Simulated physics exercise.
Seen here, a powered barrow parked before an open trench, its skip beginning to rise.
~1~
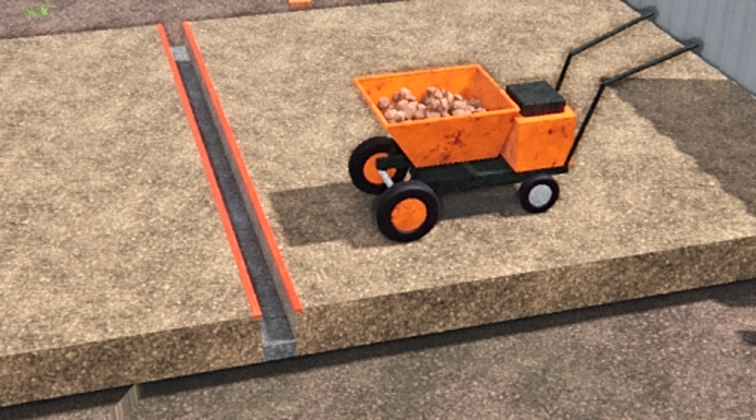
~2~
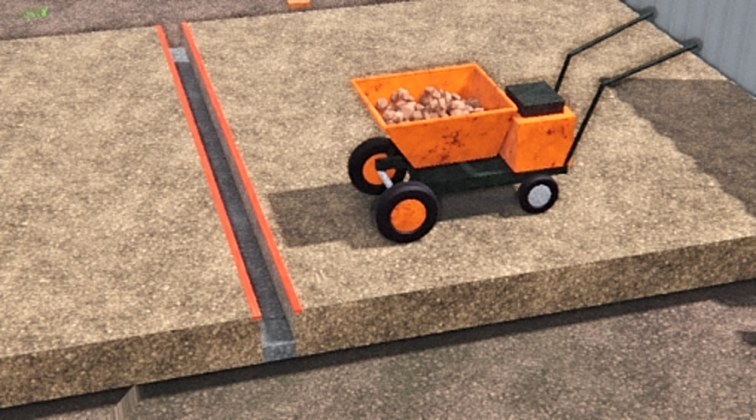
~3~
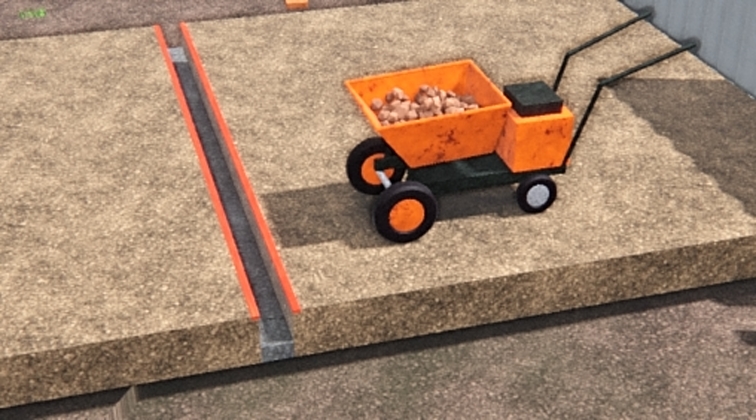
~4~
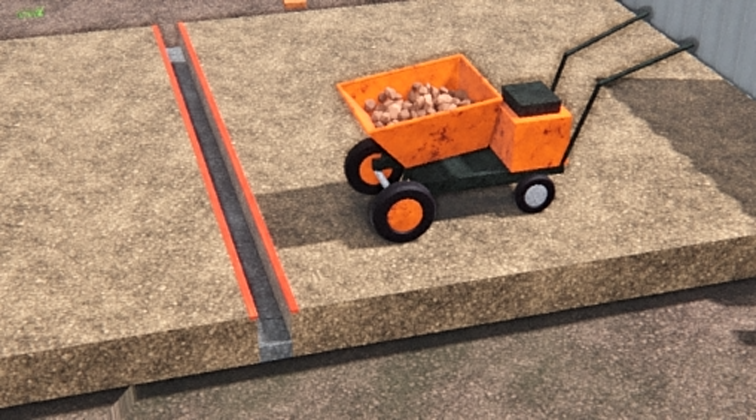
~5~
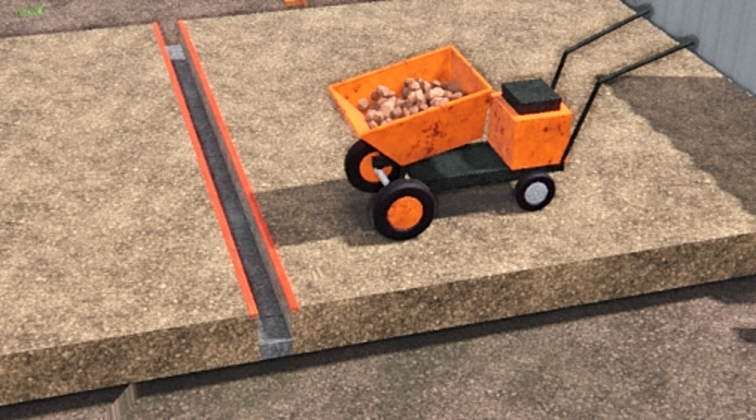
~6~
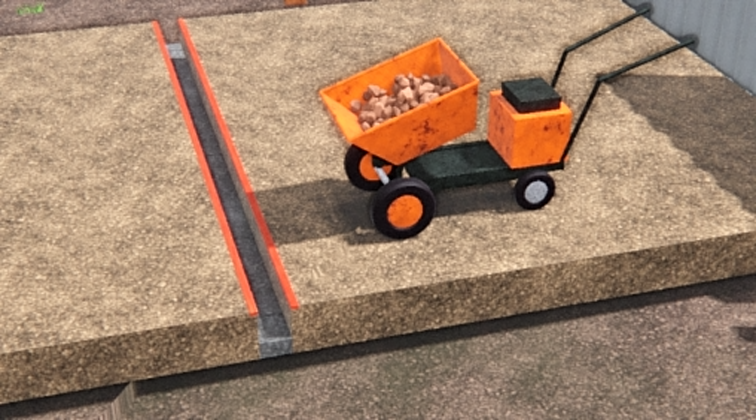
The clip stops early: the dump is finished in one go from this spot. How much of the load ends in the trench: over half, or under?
Between the edges lies more than half of the load.
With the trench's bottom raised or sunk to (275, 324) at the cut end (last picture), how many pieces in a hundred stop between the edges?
About 50 per cent.
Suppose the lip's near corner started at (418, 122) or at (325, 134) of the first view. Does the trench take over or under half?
First less than half, then the smaller part.
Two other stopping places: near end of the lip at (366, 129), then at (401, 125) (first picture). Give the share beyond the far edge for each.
First some 10, then 0 per cent.
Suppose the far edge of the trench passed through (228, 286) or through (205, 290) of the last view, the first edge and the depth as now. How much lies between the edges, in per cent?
Near 70 % and 70 %.
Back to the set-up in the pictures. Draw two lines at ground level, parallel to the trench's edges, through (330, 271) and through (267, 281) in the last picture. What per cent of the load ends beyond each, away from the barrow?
First some 100, then 40 per cent.
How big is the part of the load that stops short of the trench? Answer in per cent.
Some 30 per cent.
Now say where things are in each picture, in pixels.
Lip of the skip at (386, 126), level; top of the load at (443, 111), lumps of rubble; first edge of the trench at (287, 280); far edge at (248, 286), the trench under half as wide as the skip, and about as deep as wide, in the first picture.
Lip of the skip at (383, 128), level; top of the load at (441, 111), in the second picture.
Lip of the skip at (377, 130), tipped barely; top of the load at (436, 109), in the third picture.
Lip of the skip at (368, 133), tipped a little; top of the load at (445, 108), in the fourth picture.
Lip of the skip at (359, 135), tipped a little; top of the load at (438, 102), in the fifth picture.
Lip of the skip at (349, 141), tipped clearly; top of the load at (439, 90); first edge of the trench at (284, 277); far edge at (244, 284), in the sixth picture.
Soon after the last picture, skip tipped steeply; all in the skip.
A little later, skip tipped right over; most in the skip; a small part short of the trench; a stray few in or heaped over the trench; a stray few falling.
Later still, skip tipped right over; about a quarter in the skip; about a quarter short of the trench; about half in or heaped over the trench; a stray few beyond it.
By the end, skip tipped right over; a stray few in the skip; about a quarter short of the trench; about two thirds in or heaped over the trench; a stray few beyond it.
